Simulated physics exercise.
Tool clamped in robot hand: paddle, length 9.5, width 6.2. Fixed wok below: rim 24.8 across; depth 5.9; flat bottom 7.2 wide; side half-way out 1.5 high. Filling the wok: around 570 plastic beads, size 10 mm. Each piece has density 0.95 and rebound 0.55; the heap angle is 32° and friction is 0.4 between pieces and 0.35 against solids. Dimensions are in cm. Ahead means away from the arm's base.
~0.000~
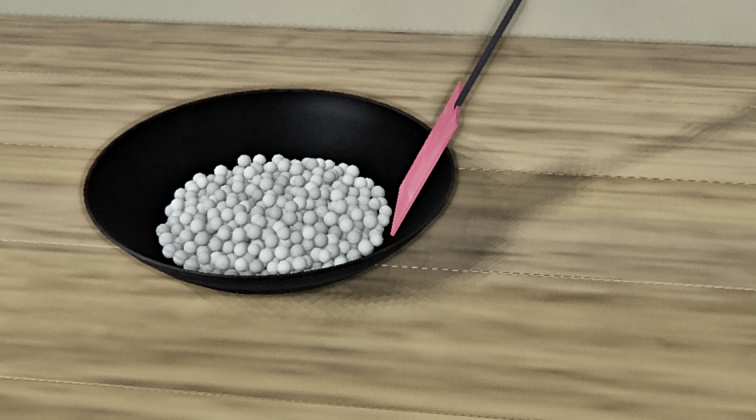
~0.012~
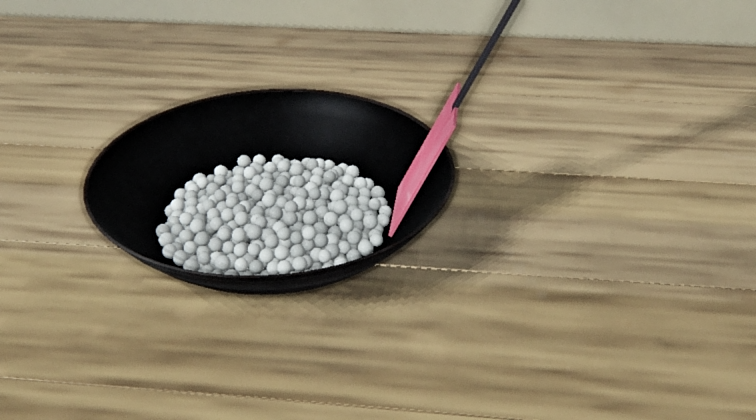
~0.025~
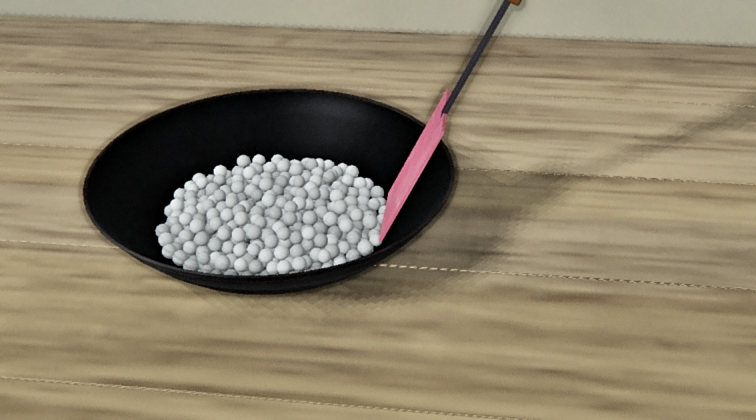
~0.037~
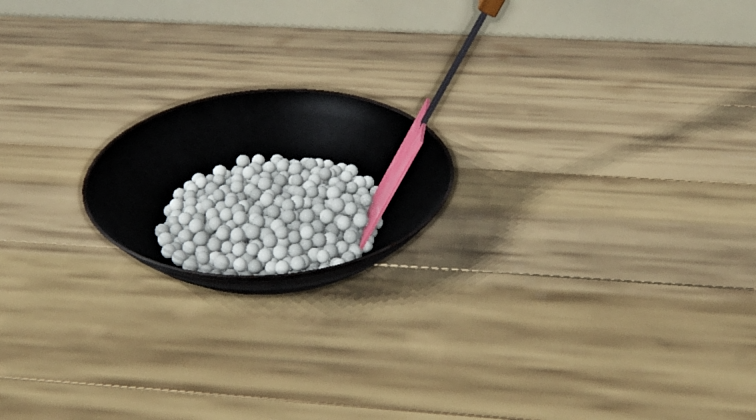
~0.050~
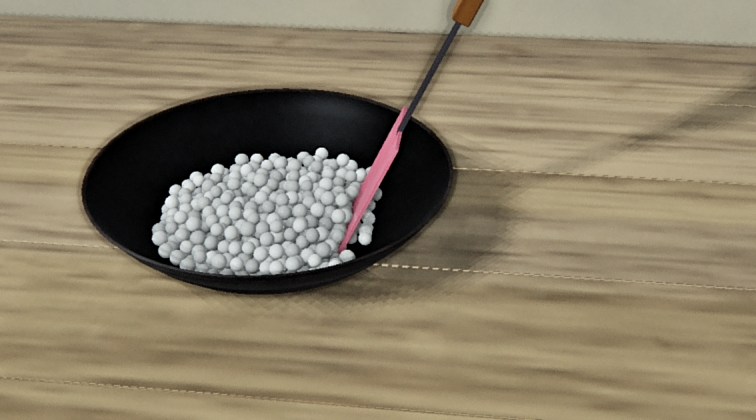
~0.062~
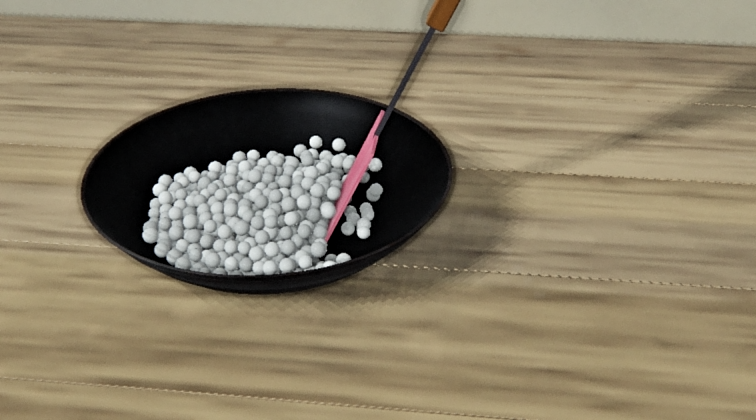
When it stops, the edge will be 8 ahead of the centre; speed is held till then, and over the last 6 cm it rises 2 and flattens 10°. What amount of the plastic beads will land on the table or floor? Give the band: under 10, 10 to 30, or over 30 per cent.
Over 30 per cent.
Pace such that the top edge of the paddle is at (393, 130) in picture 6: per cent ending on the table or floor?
My guess is around 30 percent.
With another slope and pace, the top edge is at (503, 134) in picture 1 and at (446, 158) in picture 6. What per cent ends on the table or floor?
Around 25 per cent finishes there.
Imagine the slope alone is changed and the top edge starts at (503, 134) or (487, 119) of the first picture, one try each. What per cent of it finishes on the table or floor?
Close to 35 and 40 percent respectively.
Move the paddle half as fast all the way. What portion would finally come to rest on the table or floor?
In that case, around 20 per cent would end on the table or floor.
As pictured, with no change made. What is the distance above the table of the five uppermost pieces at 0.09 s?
Somewhere near 6 cm, I'd say.
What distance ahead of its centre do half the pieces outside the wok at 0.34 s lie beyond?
It comes to near 22 cm ahead of the middle.
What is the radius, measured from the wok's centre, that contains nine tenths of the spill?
I reckon it's some 65 centimetres.
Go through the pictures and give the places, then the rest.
The first picture shows paddle top edge at (459, 102), sloping 65°; upper third of the load around (272, 207), from x 165 to 385, top at y 160; 574 in the wok.
The second picture shows paddle top edge at (457, 103), sloping 65°; upper third of the load around (272, 207), from x 165 to 385, top at y 160.
The third picture shows paddle top edge at (446, 110), sloping 65°; upper third of the load around (272, 207), from x 165 to 385, top at y 160.
The fourth picture shows paddle top edge at (425, 119), sloping 65°; upper third of the load around (274, 206), from x 165 to 375, top at y 160.
The fifth picture shows paddle top edge at (401, 127), sloping 65°; upper third of the load around (276, 203), from x 160 to 375, top at y 155.
The sixth picture shows paddle top edge at (378, 132), sloping 65°; upper third of the load around (271, 197), from x 150 to 375, top at y 140; 574 in the wok.
After 0.09 s, sloping 65°, highest piece 7 above the table; 574 in the wok.
After 0.12 s, sloping 62°, highest piece 8 above the table; 573 in the wok, 1 on the blade or in flight.
After 0.34 s, sloping 55°, highest piece 15 above the table; 352 in the wok, 89 on the table or floor, 133 on the blade or in flight.
After 1.39 s, sloping 55°, highest piece 4 above the table; 352 in the wok, 222 on the table or floor.
At rest, 352 in the wok, 222 on the table or floor. That is 39 % on the table or floor.
